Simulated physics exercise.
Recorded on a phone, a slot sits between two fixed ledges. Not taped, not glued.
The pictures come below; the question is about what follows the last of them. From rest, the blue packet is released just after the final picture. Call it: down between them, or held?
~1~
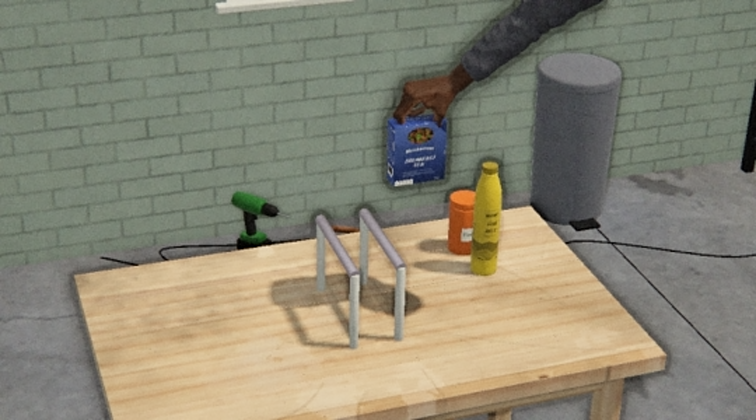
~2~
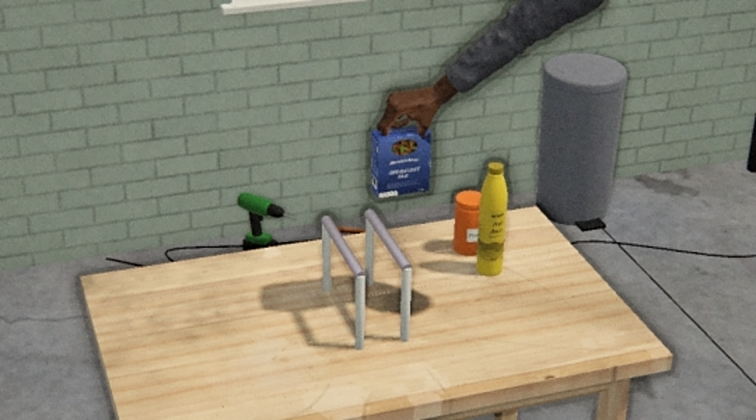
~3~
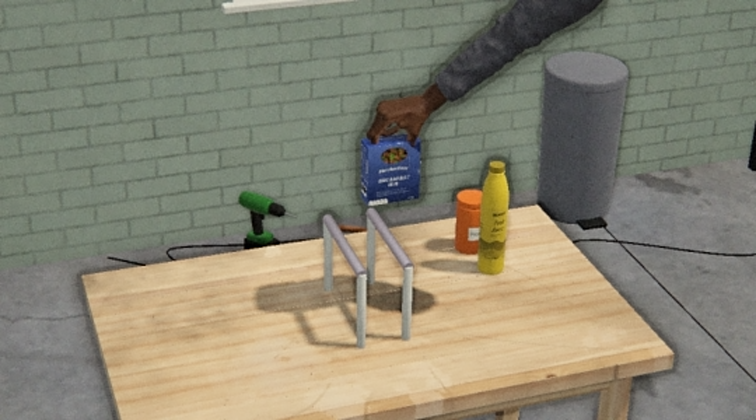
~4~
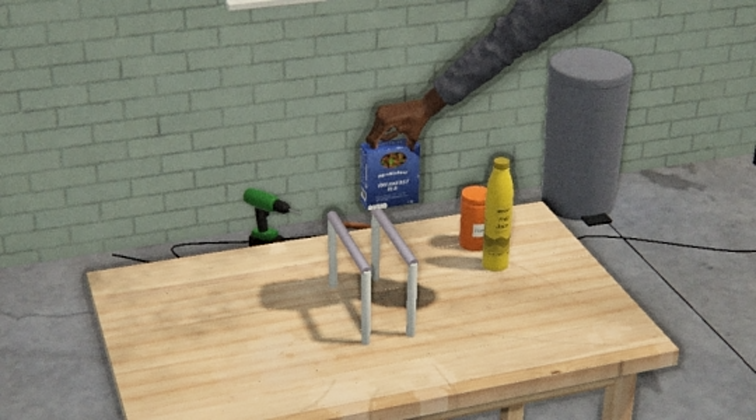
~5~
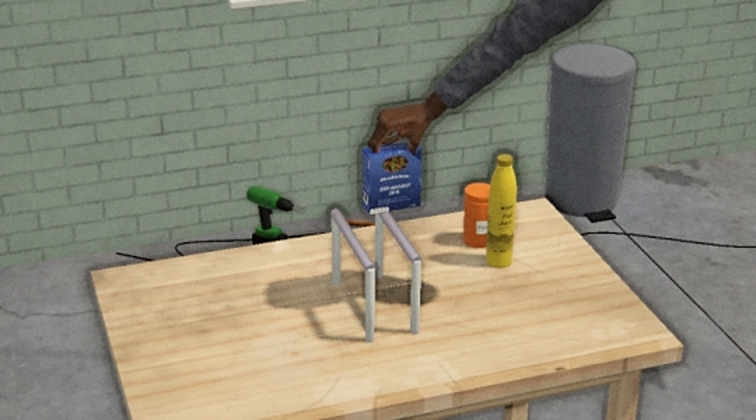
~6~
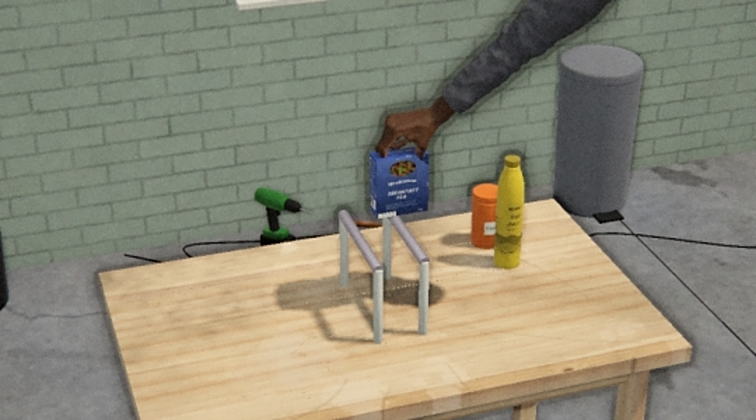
Held.
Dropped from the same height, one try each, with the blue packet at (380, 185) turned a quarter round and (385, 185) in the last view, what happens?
On try one it slips past, and on try two it gets jammed.
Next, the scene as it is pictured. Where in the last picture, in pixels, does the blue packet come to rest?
The object finishes roughly at pixel (380, 215).
Then, 0.20 s later than the last frame, blue packet moved a little near (399, 202).
Then, 0.40 s later than the last frame, blue packet tilted by 48° near (378, 214).
Then, 0.50 s later than the last frame, blue packet tilted by 52° near (377, 214).
When it is over, lying over on the stand or table, blue packet; the other 2 as before. End places, in pixels of the last picture, blue packet near (380, 216). The packet is caught.
